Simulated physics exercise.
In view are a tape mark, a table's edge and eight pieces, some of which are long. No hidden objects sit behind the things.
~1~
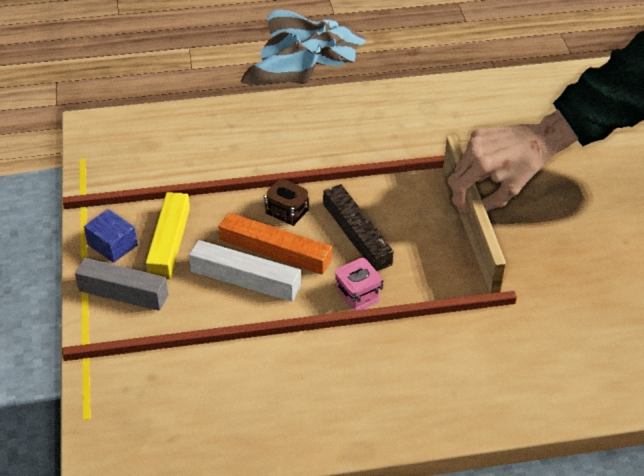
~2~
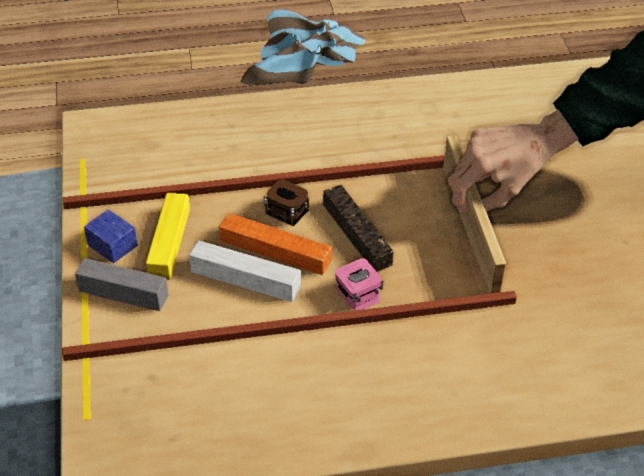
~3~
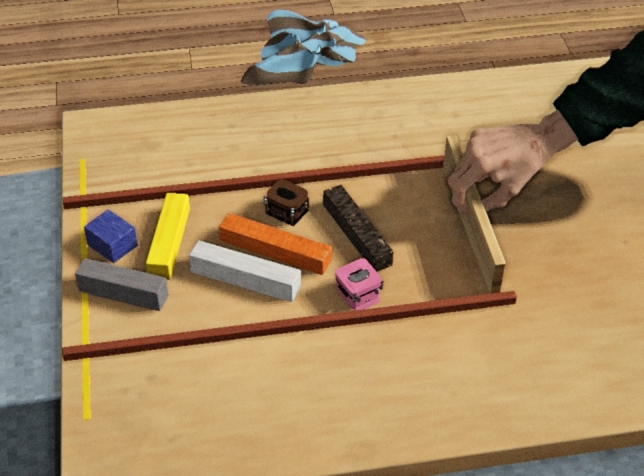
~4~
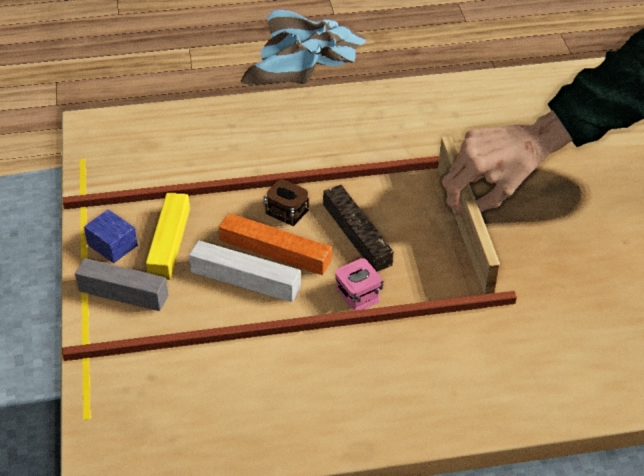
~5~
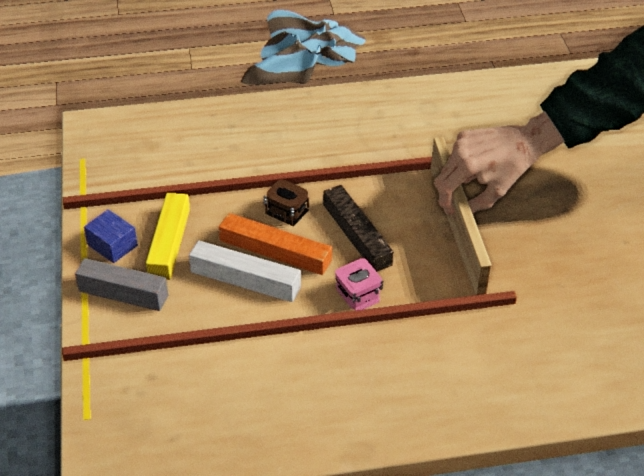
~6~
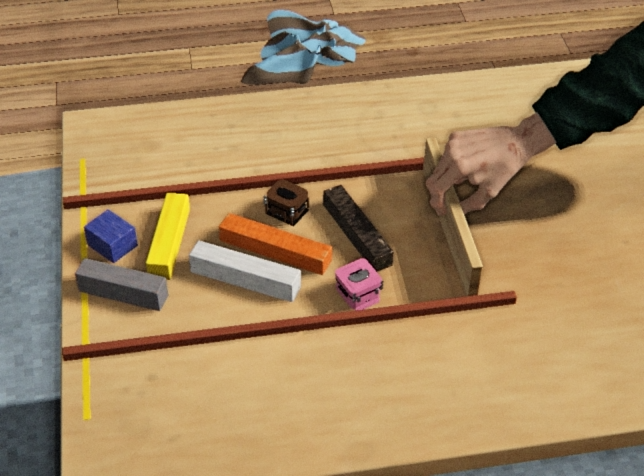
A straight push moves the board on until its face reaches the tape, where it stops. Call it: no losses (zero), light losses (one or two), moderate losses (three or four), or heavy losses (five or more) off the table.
Heavy losses.
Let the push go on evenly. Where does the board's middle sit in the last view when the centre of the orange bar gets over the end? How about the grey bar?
I reckon its middle sits around (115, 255) and then around (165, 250).
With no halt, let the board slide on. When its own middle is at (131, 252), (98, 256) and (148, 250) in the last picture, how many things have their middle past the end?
Taking the places in turn, the counts are 3, 6 and 3.
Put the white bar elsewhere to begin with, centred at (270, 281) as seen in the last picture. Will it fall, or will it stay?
It topples off.
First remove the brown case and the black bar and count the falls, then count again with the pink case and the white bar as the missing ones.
Going first to second: 4 and 5.
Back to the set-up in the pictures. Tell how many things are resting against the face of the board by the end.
Contact count: 2.
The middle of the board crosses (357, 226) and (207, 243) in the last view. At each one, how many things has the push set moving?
At that stage 2; at the next, 8.
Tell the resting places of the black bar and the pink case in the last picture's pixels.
In the last picture, roughly (72, 260) and (64, 324).
Early on, none off yet; blue block at rest near (111, 236); grey bar at rest near (122, 285); yellow stick moving near (162, 234).
Finally, the number that fall off is five or more; lost, brown case, orange bar, white bar, yellow stick, grey bar and blue block.
